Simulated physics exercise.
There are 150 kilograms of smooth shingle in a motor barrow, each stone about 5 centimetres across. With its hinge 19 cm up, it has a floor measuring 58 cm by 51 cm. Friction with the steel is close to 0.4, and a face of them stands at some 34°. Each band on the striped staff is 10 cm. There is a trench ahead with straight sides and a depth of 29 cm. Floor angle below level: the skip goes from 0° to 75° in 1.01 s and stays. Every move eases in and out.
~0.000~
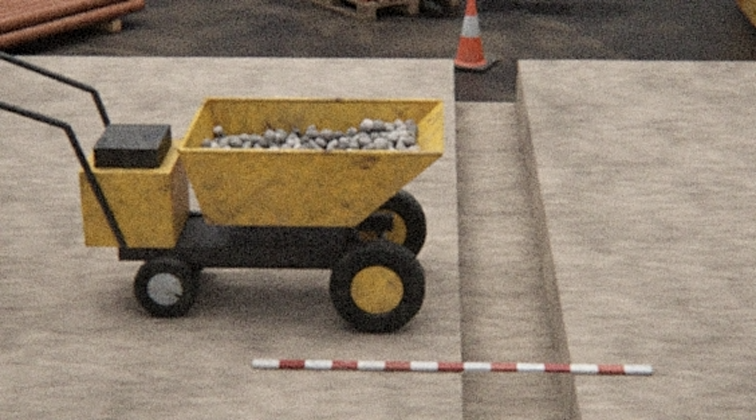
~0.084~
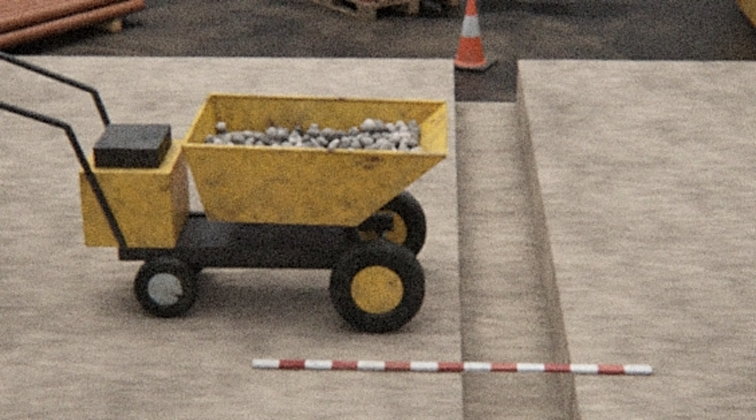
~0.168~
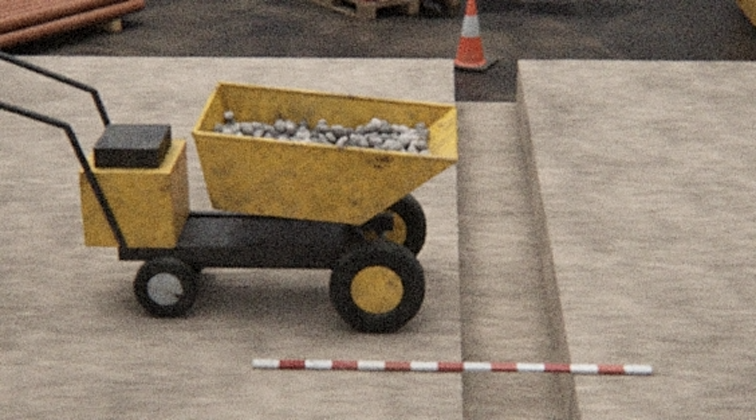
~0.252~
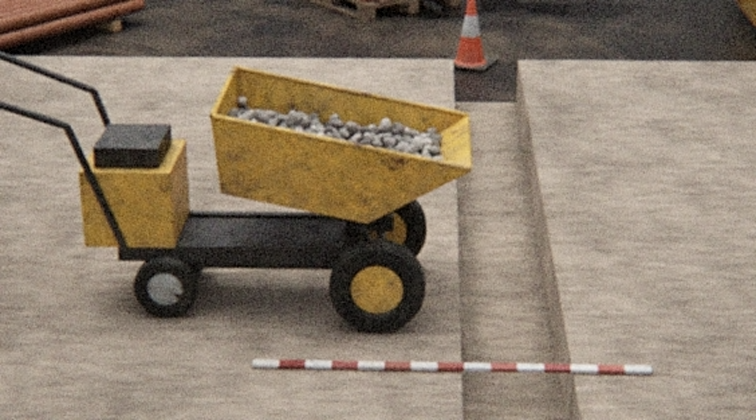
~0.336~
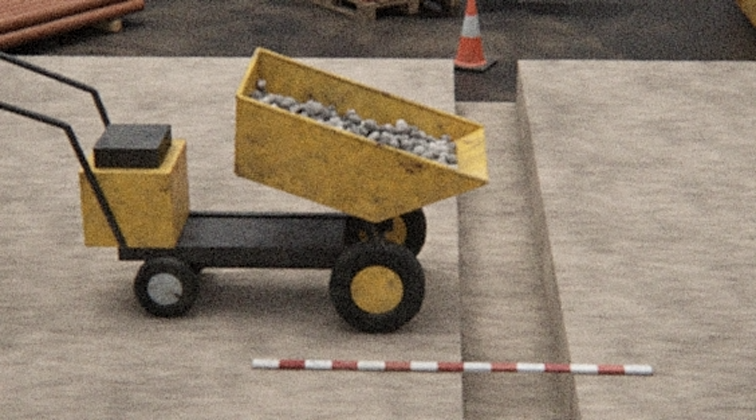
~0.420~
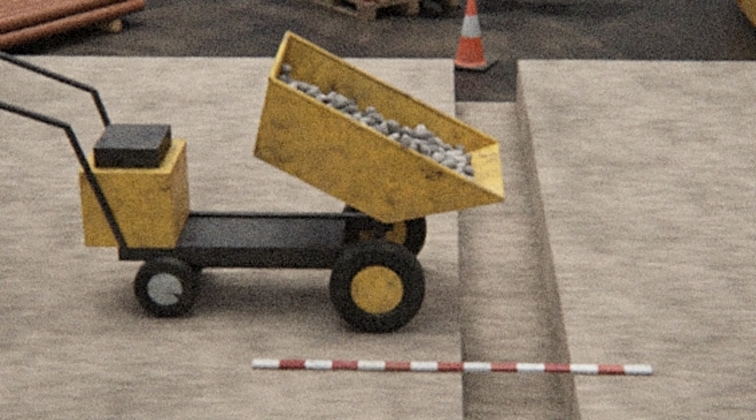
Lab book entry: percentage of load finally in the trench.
Approx. 35 percent.
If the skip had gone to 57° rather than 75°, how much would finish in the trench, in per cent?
Around 35 per cent would finish in the trench.
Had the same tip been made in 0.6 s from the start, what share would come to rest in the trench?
With that timing, about 30 per cent.
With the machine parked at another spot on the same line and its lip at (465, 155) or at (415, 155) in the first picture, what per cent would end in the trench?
I'd expect some 15 per cent, then some 65.
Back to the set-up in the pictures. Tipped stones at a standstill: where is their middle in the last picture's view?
Their middle ends up near (606, 297).
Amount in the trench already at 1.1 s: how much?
15 per cent, give or take.
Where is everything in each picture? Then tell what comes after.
In the first frame, the skip is at 0°, its lip at (443, 154); the top of the load is at (372, 134).
In the second frame, the skip is at 1°, its lip at (446, 156); the top of the load is at (373, 134); the stones move at 0.3 m/s on average.
In the third frame, the skip is at 6°, its lip at (457, 161); the top of the load is at (296, 133); the stones move at 0.6 m/s on average.
The fourth frame shows lip at (471, 170), floor tilted 12°, highest stones at (253, 116); the stones move at 0.8 m/s on average.
The fifth frame shows lip at (488, 183), floor tilted 19°, highest stones at (265, 101); the stones move at 0.9 m/s on average.
The sixth frame shows lip at (504, 200), floor tilted 28°, highest stones at (290, 86); the stones move at 1.0 m/s on average.
After 0.8 s the floor is at 64°; 100 % in the skip; the foremost stones are at (542, 260).
After 1.1 s the floor is at 75°; 48 % in the skip, 15 % in the trench, 37 % past the trench; the foremost stones are at (671, 299).
After 1.5 s the floor is at 75°; 4 % in the skip, 30 % in the trench, 66 % past the trench; the foremost stones are past the picture's edge.
After 3.4 s the floor is at 75°; 0 % in the skip, 35 % in the trench, 65 % past the trench; the foremost stones are past the picture's edge.
